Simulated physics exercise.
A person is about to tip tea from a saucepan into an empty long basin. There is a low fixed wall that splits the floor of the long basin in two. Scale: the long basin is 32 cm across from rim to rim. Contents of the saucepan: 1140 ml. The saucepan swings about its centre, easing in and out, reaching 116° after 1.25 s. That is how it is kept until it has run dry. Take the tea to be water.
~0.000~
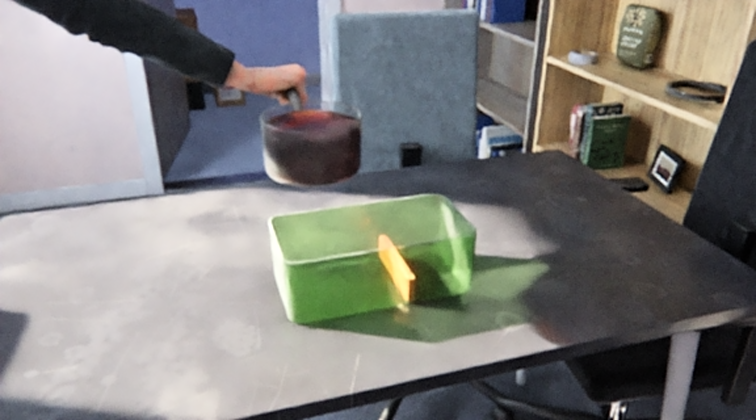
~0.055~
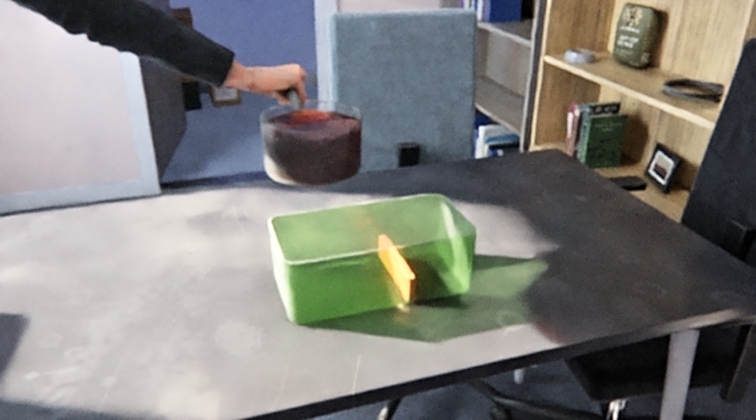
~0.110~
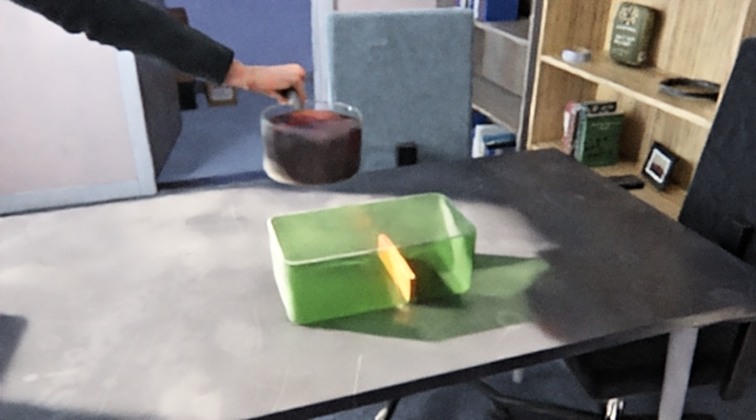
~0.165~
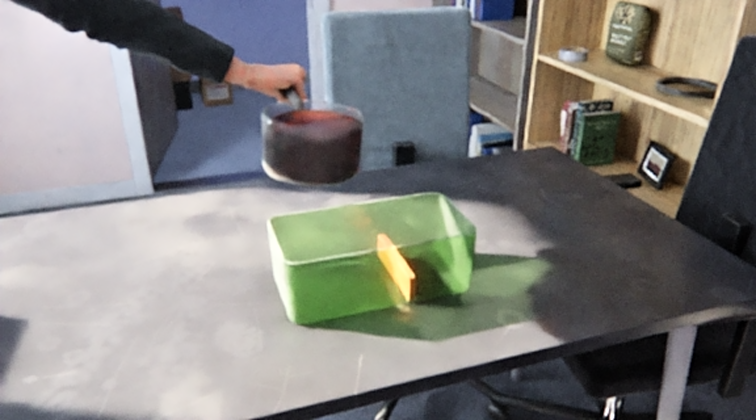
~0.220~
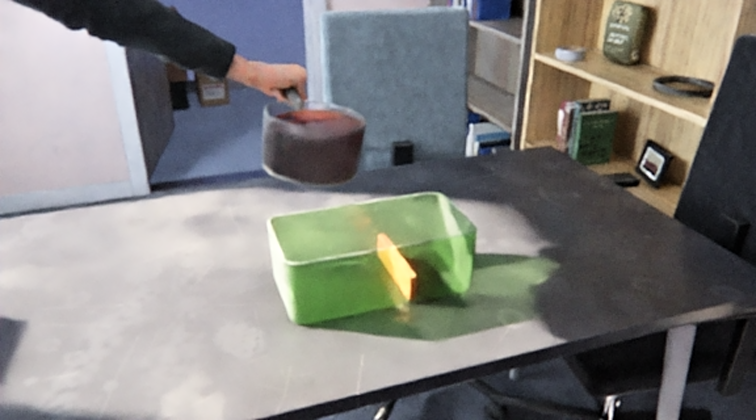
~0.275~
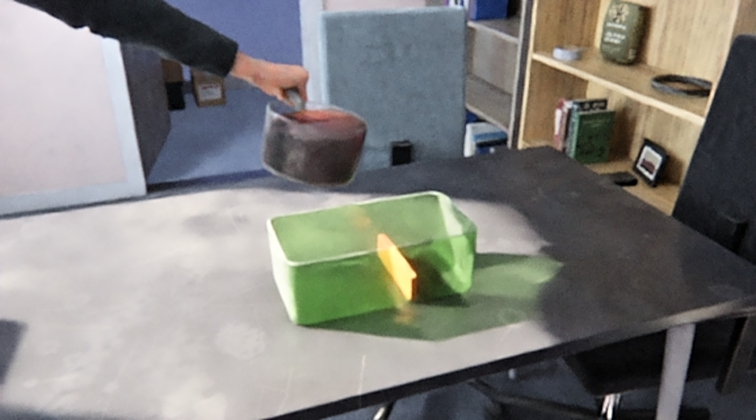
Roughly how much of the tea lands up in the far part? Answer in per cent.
Around 57 %.
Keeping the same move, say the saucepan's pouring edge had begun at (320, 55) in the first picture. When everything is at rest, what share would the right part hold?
30 %.
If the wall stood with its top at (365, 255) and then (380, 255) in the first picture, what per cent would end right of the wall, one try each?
Some 95 in a hundred, then some 75 in a hundred.
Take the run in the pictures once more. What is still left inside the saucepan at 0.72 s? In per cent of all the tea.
Some 54 per cent.
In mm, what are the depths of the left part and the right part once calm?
About 16 mm left, about 40 mm right.
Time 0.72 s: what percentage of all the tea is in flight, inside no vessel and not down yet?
It comes to about 32 percent.
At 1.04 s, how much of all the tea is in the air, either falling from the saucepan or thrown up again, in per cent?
Near 9 percent.
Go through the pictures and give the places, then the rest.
The first frame shows tilt 0°; pouring edge (359, 112); surface from (263, 128) to (357, 119); the long basin's rim runs from (276, 240) to (460, 213); the wall's top is at (396, 256).
The second frame shows tilt 1°; pouring edge (359, 113); surface from (263, 127) to (356, 118).
The third frame shows tilt 2°; pouring edge (360, 114); surface from (265, 127) to (357, 119).
The fourth frame shows tilt 5°; pouring edge (361, 115); surface from (264, 127) to (358, 119).
The fifth frame shows tilt 9°; pouring edge (362, 118); surface from (266, 128) to (360, 119).
The sixth frame shows tilt 13°; pouring edge (364, 122); surface from (267, 128) to (362, 119).
Then, 0.72 s in, the tilt is 71° and 53 per cent is still to pour, 2 is left of the wall and 14 right of it.
Then, 1.04 s in, the tilt is 108° and 7 per cent is still to pour, 22 is left of the wall and 61 right of it.
Then, 1.38 s in, the tilt is 116° and 0 per cent is still to pour, 41 is left of the wall and 58 right of it.
Then, 1.75 s in, the tilt is 116° and 0 per cent is still to pour, 42 is left of the wall and 57 right of it.
Finally, 42 per cent lies left of the wall, 57 right of it and 1 outside.
